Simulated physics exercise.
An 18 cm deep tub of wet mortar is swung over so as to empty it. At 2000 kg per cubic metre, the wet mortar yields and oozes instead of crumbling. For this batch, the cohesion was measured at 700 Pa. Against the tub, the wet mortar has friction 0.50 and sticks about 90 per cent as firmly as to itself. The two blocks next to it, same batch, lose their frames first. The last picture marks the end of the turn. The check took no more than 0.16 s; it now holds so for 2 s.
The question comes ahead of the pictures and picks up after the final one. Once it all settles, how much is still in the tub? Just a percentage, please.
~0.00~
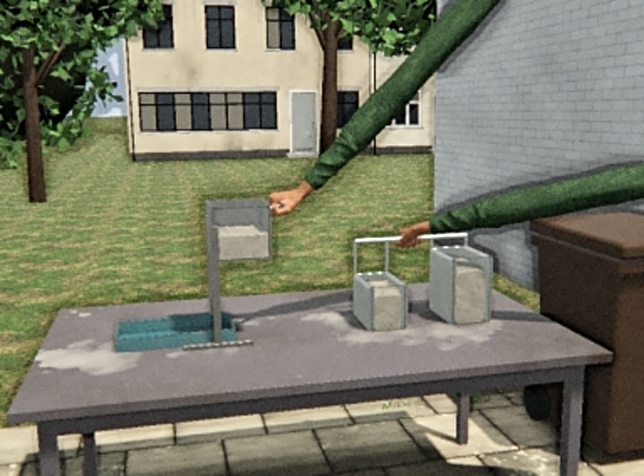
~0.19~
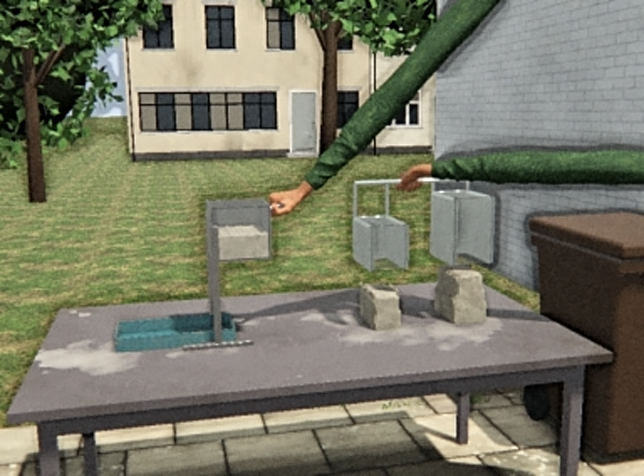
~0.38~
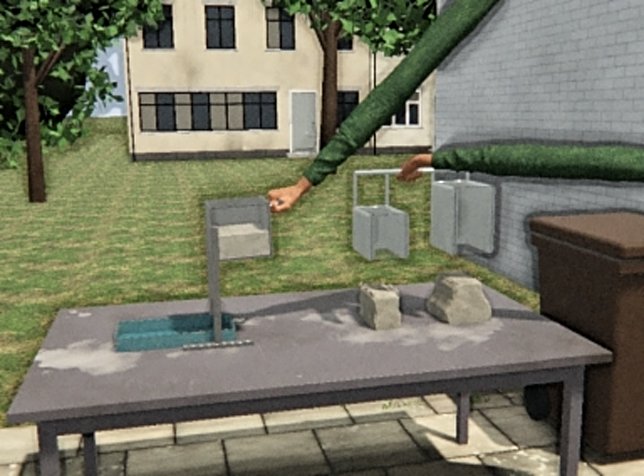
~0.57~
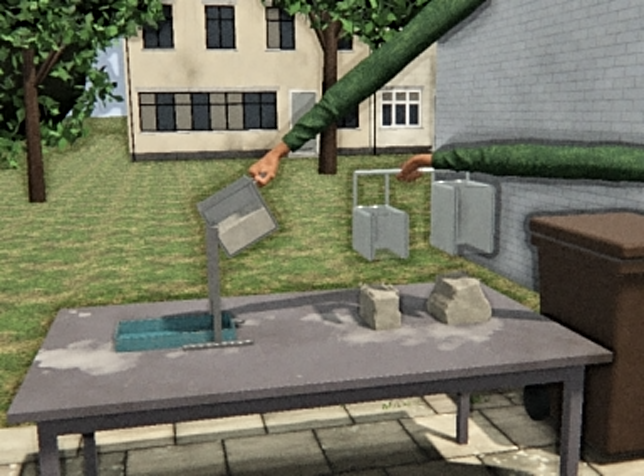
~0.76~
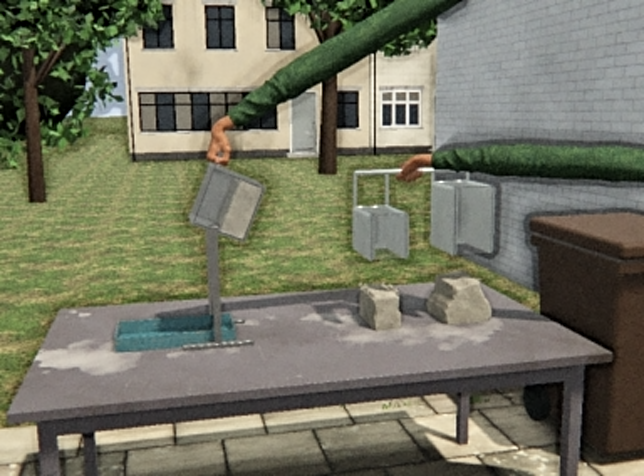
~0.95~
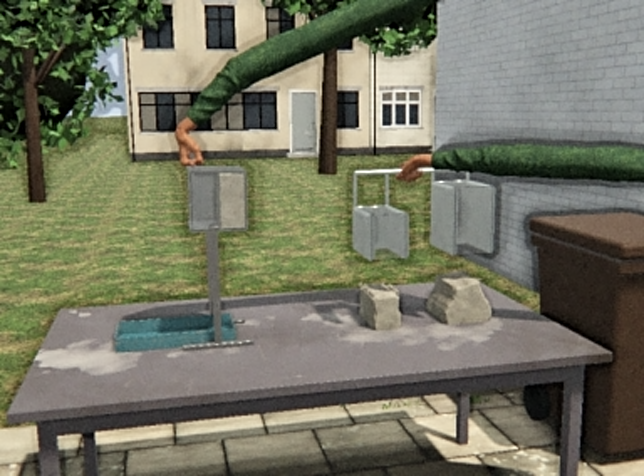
I would say about 100 percent.
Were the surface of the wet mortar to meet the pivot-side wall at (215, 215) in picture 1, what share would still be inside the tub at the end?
I'd say close to 70 % stays in the tub.
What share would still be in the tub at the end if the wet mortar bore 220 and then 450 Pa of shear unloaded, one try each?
The two runs give near 75 % and near 100 % respectively.
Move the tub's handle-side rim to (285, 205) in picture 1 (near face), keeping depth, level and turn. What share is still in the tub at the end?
I'd say around 65 percent would remain in the tub at the end.
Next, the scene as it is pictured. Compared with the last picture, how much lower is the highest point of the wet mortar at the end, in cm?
5 cm.
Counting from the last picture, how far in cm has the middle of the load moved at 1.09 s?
About 1 cm.
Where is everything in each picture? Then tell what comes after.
The first frame shows handle-side rim at (268, 206), tilt 0 degrees; highest point of the wet mortar at (241, 235); test blocks 14 cm, 21 cm high (left to right).
The second frame shows handle-side rim at (268, 206), tilt 0 degrees; highest point of the wet mortar at (241, 235); test blocks 13 cm, 19 cm high (left to right).
The third frame shows handle-side rim at (267, 203), tilt 3 degrees; highest point of the wet mortar at (266, 232); test blocks 13 cm, 16 cm high (left to right).
The fourth frame shows handle-side rim at (250, 182), tilt 29 degrees; highest point of the wet mortar at (263, 208); test blocks 13 cm, 16 cm high (left to right).
The fifth frame shows handle-side rim at (213, 169), tilt 67 degrees; highest point of the wet mortar at (240, 181); test blocks 13 cm, 16 cm high (left to right).
The sixth frame shows handle-side rim at (190, 174), tilt 89 degrees; highest point of the wet mortar at (243, 174); test blocks 13 cm, 16 cm high (left to right).
By 1.09 s, the tub is at 89 degrees and holds 100 %.
By 1.26 s, the tub is at 89 degrees and holds 100 %.
By 1.43 s, the tub is at 89 degrees and holds 100 %.
By 1.60 s, the tub is at 89 degrees and holds 100 %.
By 2.95 s, at the end, the tub is at 89 degrees and holds 100 %.
